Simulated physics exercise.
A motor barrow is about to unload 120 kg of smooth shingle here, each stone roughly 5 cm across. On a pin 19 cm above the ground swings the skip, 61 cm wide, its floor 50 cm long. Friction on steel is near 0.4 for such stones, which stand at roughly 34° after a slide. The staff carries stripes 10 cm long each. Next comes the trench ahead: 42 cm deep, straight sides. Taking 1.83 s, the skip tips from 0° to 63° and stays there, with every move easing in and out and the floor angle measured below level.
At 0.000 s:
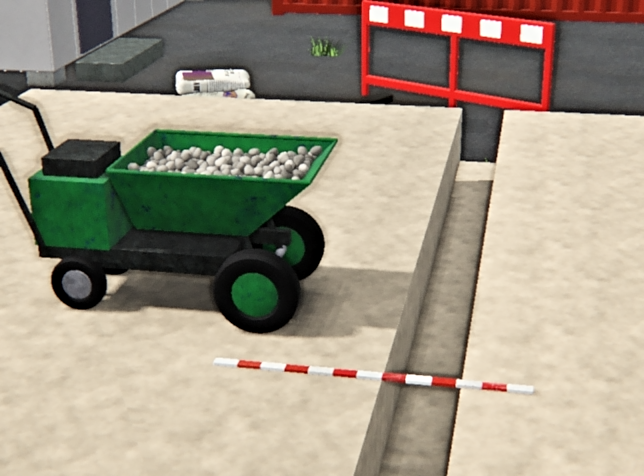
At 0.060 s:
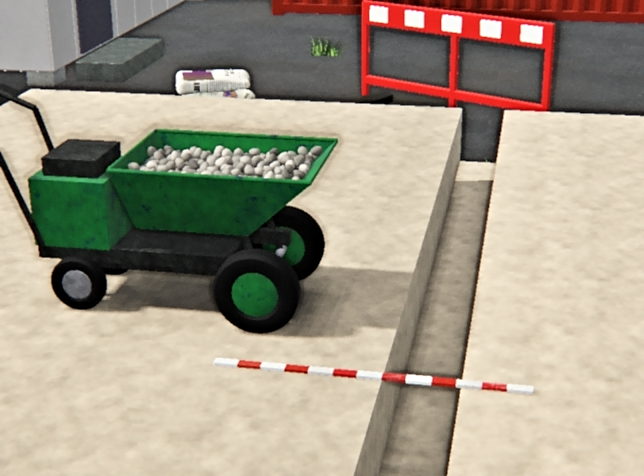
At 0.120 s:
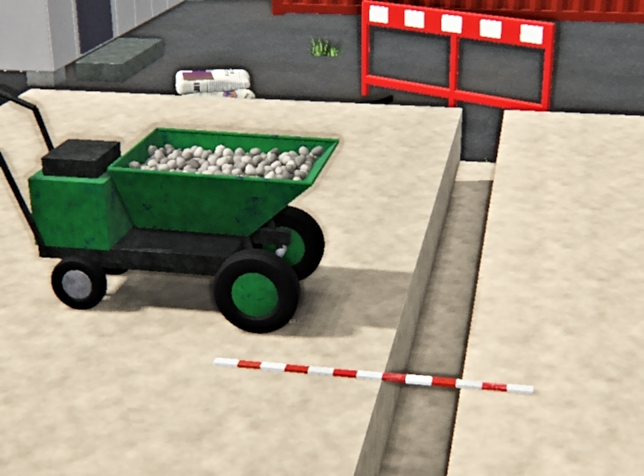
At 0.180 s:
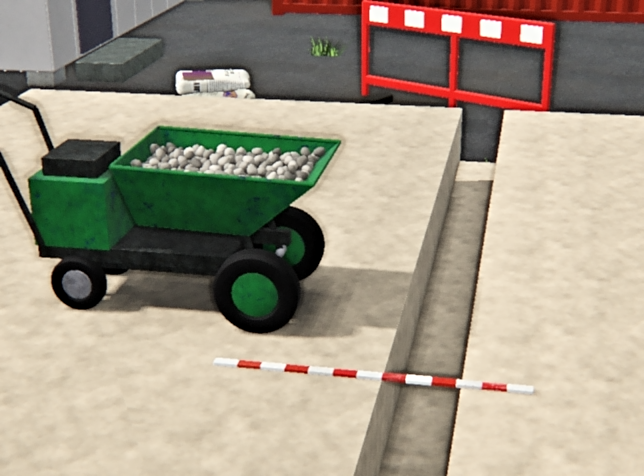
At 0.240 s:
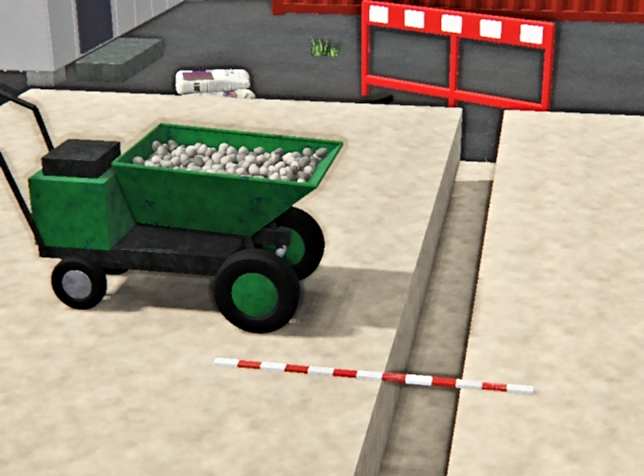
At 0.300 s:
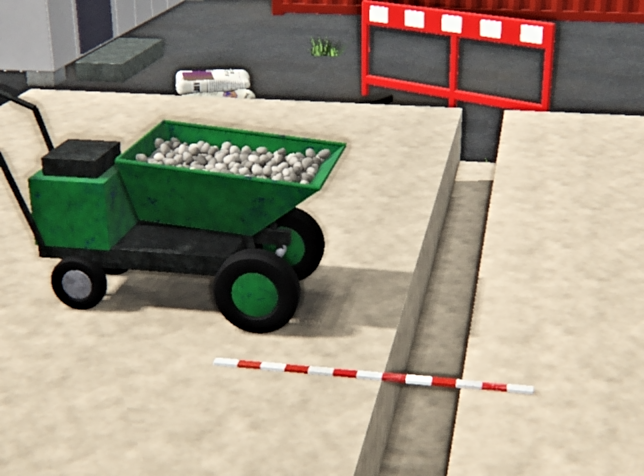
A green motor barrow with black handles and green-hubbed wheels stands at the left, its skip full of rounded grey and white stones, on pale ground seen from slightly above. A red-and-white striped staff lies across a narrow trench to its right, with a red-and-white barrier, a bag and a grey building behind. The skip slowly tilts slightly towards the right and the stones shift a little, while everything else stays still.
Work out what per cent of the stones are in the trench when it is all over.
It comes to roughly 94 per cent.
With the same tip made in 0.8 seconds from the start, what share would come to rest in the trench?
In that case, around 80%.
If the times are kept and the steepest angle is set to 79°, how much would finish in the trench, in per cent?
In that case some 100 per cent.
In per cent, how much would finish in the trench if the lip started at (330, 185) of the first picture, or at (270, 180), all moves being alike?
I'd expect close to 70 per cent at the first and 90 per cent at the second.
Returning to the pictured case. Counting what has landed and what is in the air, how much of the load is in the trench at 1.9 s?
Roughly 60 percent of the load.
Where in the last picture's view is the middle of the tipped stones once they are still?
The stones end up centred near (440, 382).
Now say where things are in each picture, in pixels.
In the first frame, the skip is at 0°, its lip at (310, 183); the top of the load is at (266, 158).
In the second frame, the skip is at 0°, its lip at (311, 183); the top of the load is at (266, 158); the stones move at 0.1 m/s on average.
In the third frame, the skip is at 1°, its lip at (312, 184); the top of the load is at (255, 157); the stones move at 0.1 m/s on average.
The fourth frame shows lip at (314, 185), floor tilted 2°, highest stones at (203, 155); the stones move at 0.2 m/s on average.
In the fifth frame, the skip is at 3°, its lip at (317, 187); the top of the load is at (200, 153); the stones move at 0.2 m/s on average.
In the sixth frame, the skip is at 5°, its lip at (320, 189); the top of the load is at (192, 151); the stones move at 0.2 m/s on average.
After 1.4 s the floor is at 53°; 99 % in the skip; the foremost stones are at (402, 249).
After 1.9 s the floor is at 63°; 37 % in the skip, 59 % in the trench, 3 % past the trench; the foremost stones are at (514, 331).
After 2.3 s the floor is at 63°; 12 % in the skip, 82 % in the trench, 6 % past the trench; the foremost stones are at (582, 359).
After 4.2 s the floor is at 63°; 0 % in the skip, 94 % in the trench, 6 % past the trench; the foremost stones are at (619, 369).
